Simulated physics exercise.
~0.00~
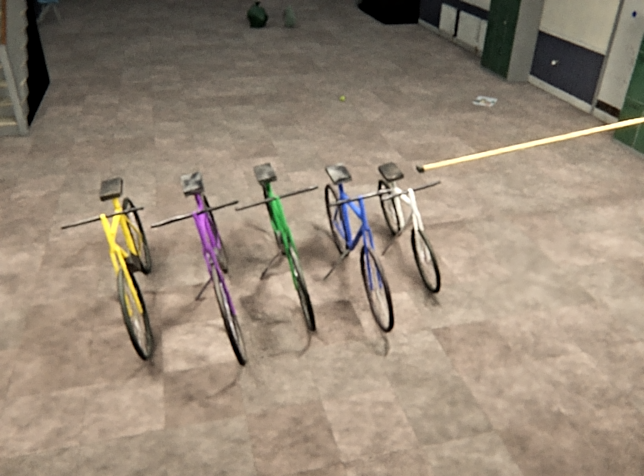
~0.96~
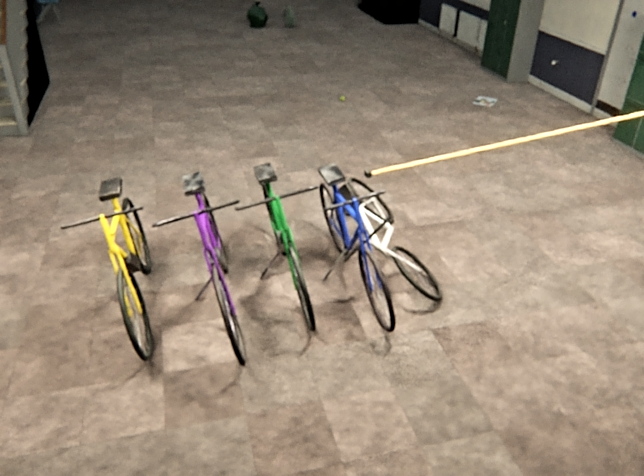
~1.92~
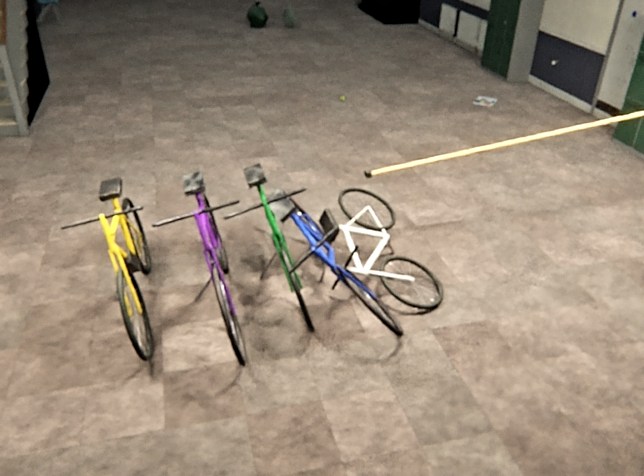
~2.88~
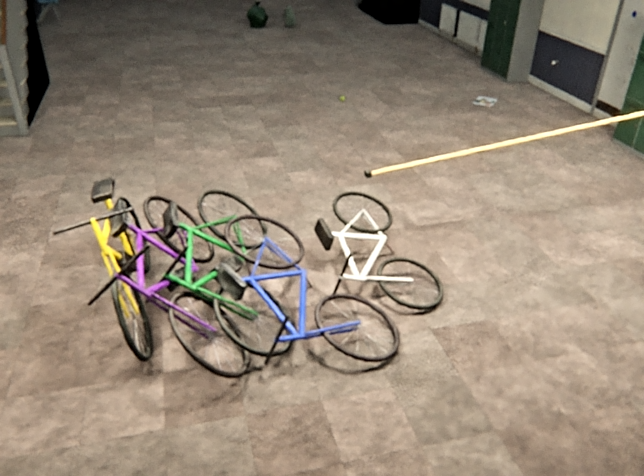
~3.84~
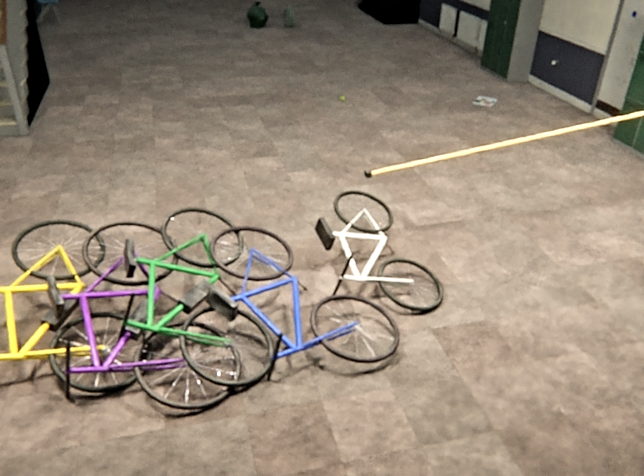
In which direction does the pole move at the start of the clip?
The pole moves to the left, toward the white bicycle at the right end of the row.
